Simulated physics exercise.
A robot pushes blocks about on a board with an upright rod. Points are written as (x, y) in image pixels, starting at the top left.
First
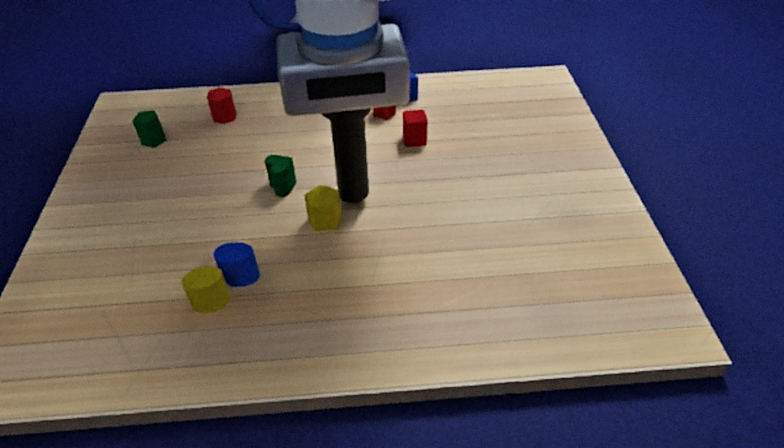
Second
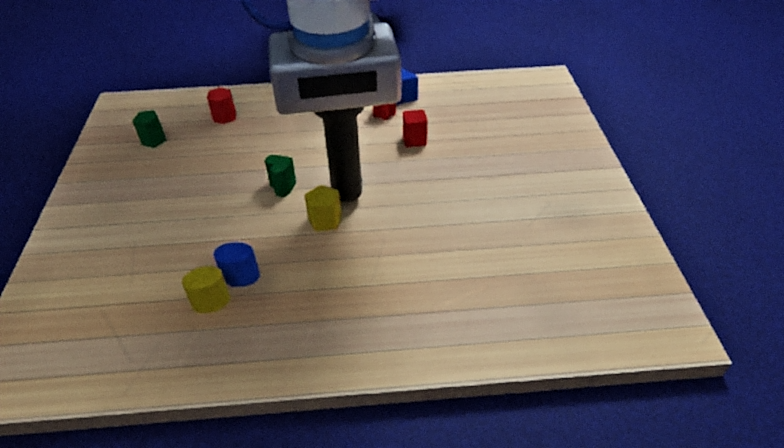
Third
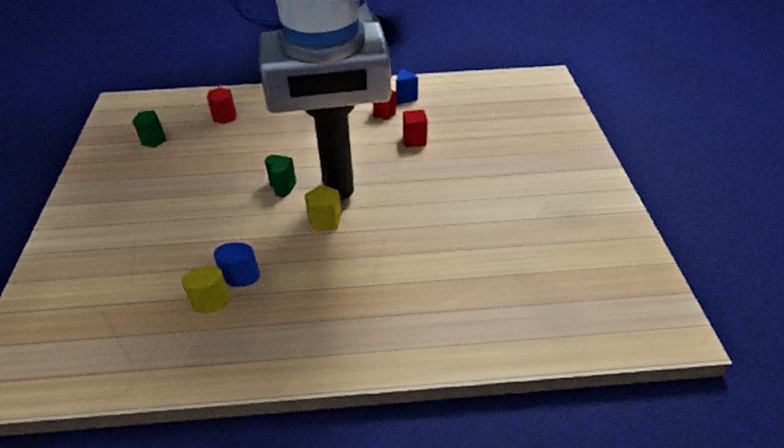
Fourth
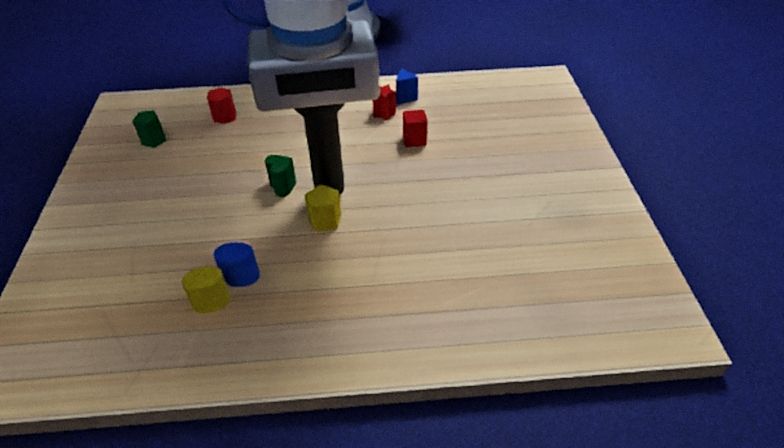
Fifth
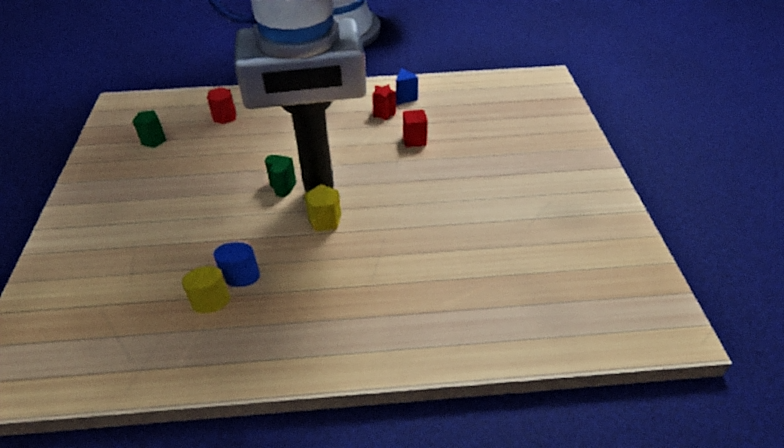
To begin with, a robot's dark upright rod stands just right of a yellow five-sided block on a wooden board scattered with red, green, blue and yellow blocks. The rod then slides a short way left behind the yellow block, toward a green one, while every block stays still.
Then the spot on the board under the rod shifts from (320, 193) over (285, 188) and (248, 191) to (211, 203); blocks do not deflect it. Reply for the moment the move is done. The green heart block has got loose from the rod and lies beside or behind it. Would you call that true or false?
It is true.
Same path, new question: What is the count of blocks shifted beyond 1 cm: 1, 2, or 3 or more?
The result: One block.
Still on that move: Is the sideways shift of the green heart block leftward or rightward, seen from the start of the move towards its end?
It gets pushed right.
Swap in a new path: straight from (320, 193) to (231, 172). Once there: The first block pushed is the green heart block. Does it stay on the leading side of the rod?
Looking at the end of the path, the green heart block is still being driven ahead.
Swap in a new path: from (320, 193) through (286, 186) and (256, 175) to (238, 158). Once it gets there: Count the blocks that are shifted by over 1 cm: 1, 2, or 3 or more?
Going by the path, one of them shifts by more than about 1 cm.
On the path given first. One third of the way, rod (283, 181); green heart block (254, 159).
Two thirds of the way, rod (245, 185); green heart block (221, 157), turned 35° clockwise.
At the end, rod (209, 197); green heart block (216, 156), turned 45° clockwise; yellow five-sided block still.
